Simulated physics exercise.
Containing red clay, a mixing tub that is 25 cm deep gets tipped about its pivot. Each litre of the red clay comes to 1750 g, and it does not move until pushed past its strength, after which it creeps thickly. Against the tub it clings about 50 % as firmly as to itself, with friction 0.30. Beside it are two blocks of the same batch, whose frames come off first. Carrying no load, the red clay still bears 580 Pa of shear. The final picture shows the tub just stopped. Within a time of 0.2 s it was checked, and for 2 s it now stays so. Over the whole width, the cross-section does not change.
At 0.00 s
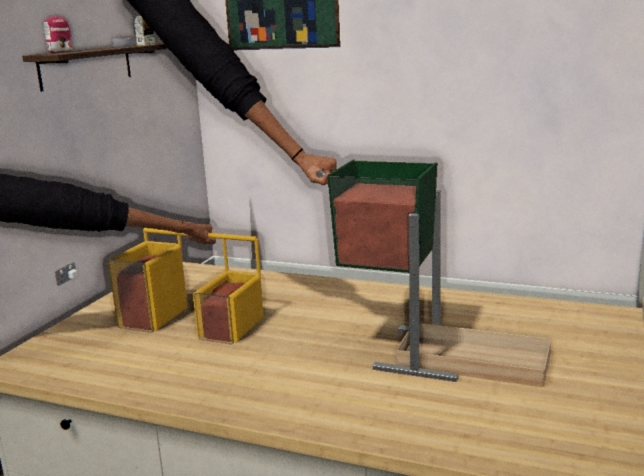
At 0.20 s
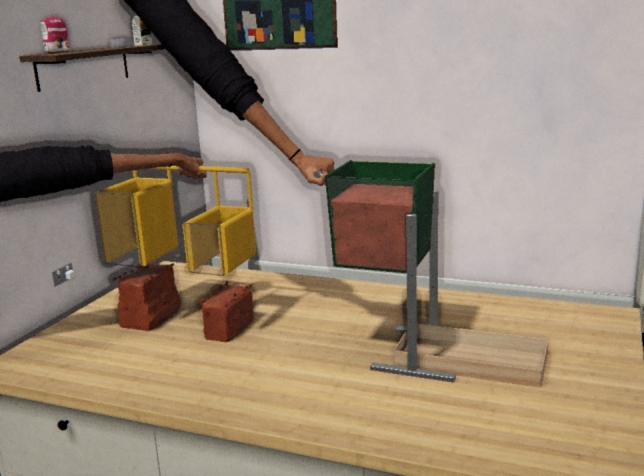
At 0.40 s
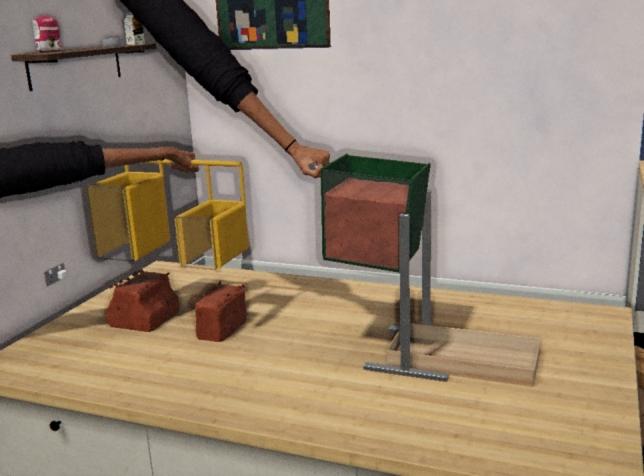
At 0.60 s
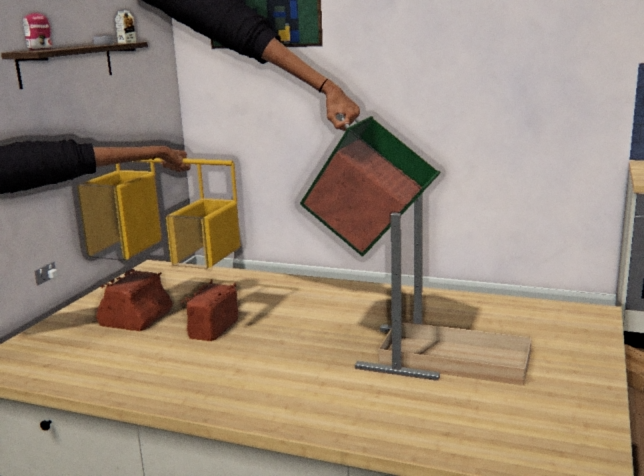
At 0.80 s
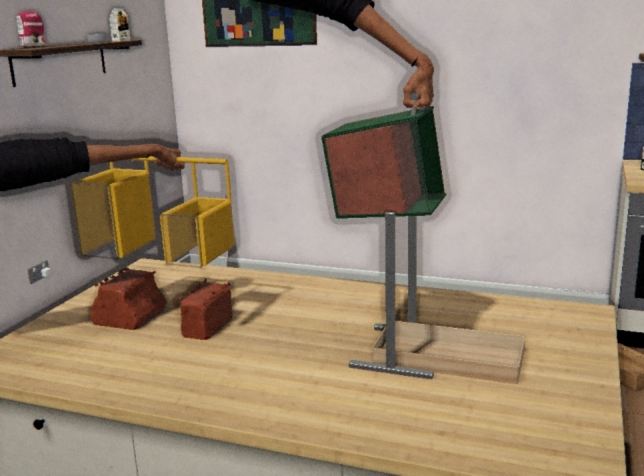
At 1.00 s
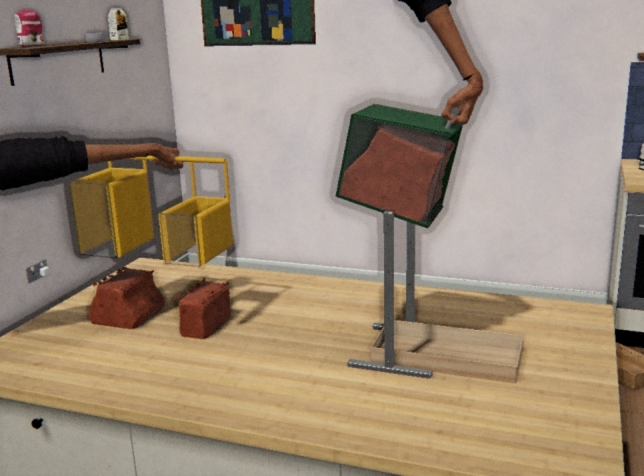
On a wooden kitchen counter, one hand lifts two yellow moulds off reddish clay blocks, and the left block slumps lower and wider; another hand then tilts a green tub of red clay rightward on its stand past vertical.
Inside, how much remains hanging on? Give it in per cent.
Some 38 percent remains.
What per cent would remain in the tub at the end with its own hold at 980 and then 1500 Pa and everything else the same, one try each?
Going in order, it's 40 % and then 95 %.
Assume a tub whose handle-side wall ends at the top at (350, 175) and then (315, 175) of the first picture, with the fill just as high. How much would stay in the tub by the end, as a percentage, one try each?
Remaining, try 1: Approx. 50 %; try 2: Approx. 35 %.
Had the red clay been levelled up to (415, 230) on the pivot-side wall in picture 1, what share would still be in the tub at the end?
I'd guess around 55 in a hundred.
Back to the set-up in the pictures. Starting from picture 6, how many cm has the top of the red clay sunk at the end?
About 12 cm.
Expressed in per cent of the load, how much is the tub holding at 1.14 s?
70 %, roughly.
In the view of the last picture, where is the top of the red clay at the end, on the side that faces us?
The highest point sits at around (345, 175).
After 1.14 s, the tub is at 103 degrees and holds 70 %.
After 1.31 s, the tub is at 103 degrees and holds 41 %.
After 1.48 s, the tub is at 103 degrees and holds 38 %.
After 1.65 s, the tub is at 103 degrees and holds 38 %.
After 3.00 s, at the end, the tub is at 103 degrees and holds 38 %.
